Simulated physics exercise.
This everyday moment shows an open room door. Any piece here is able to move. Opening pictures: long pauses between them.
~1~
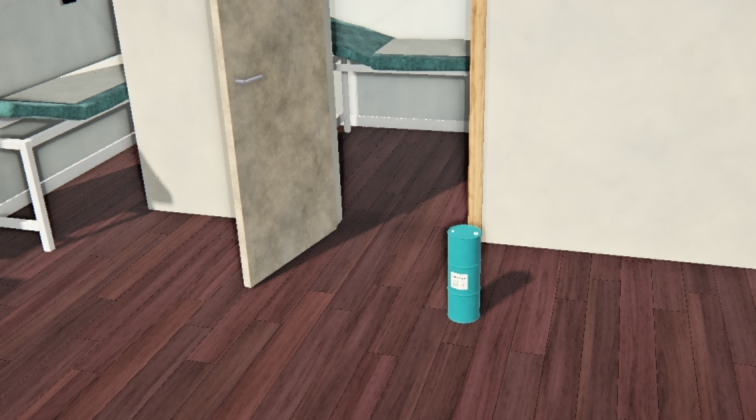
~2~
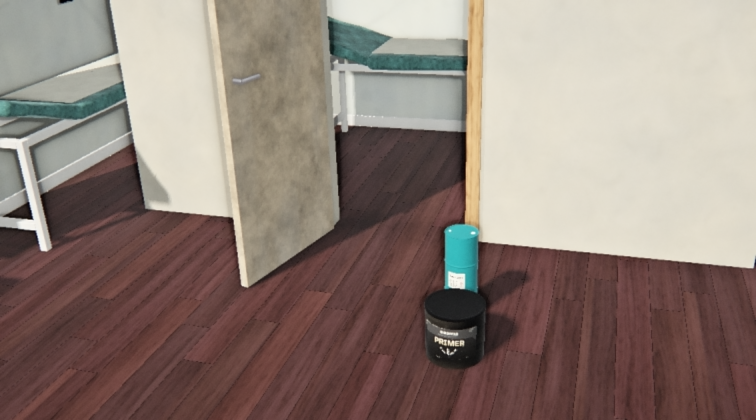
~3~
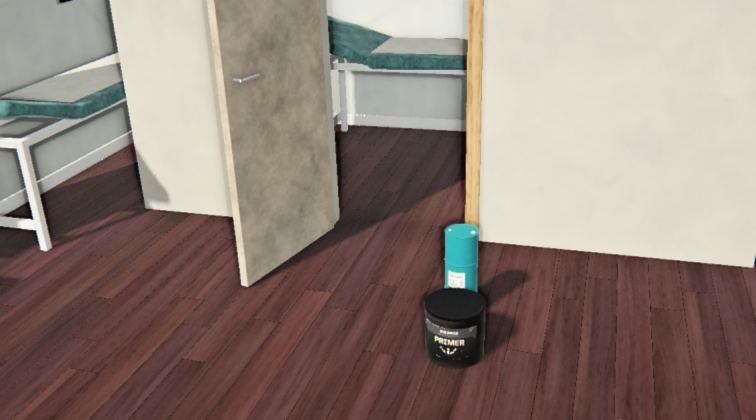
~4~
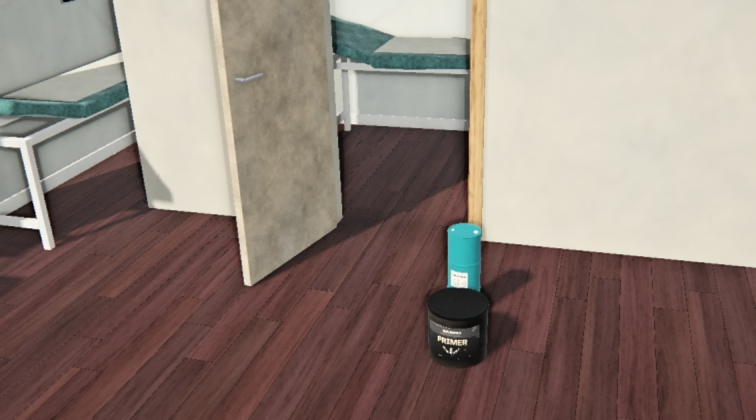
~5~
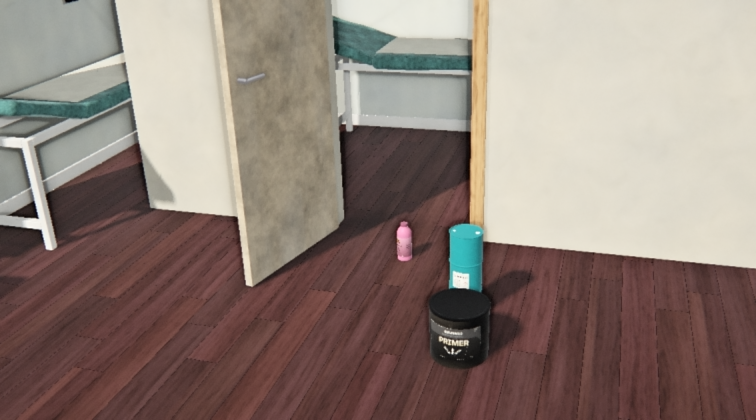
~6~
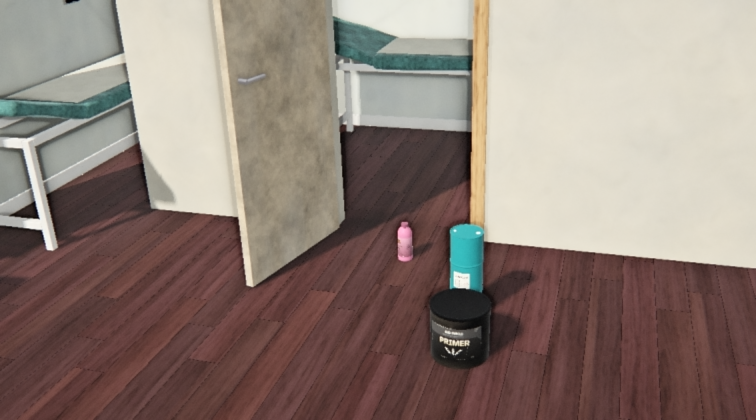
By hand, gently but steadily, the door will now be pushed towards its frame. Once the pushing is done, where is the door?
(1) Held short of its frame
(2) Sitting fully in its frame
Option 2: Sitting fully in its frame.
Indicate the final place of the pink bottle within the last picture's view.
Around (436, 212).
Then, 1.40 s past the last view, door at 35°.
Then, 1.90 s past the last view, door at 1°; pink bottle displaced well along near (440, 218).
Finally, door at 0°; down or leaning hard on the floor, pink bottle; the other 2 still in place. Final places as the last picture's camera would see them, pink bottle near (436, 212).
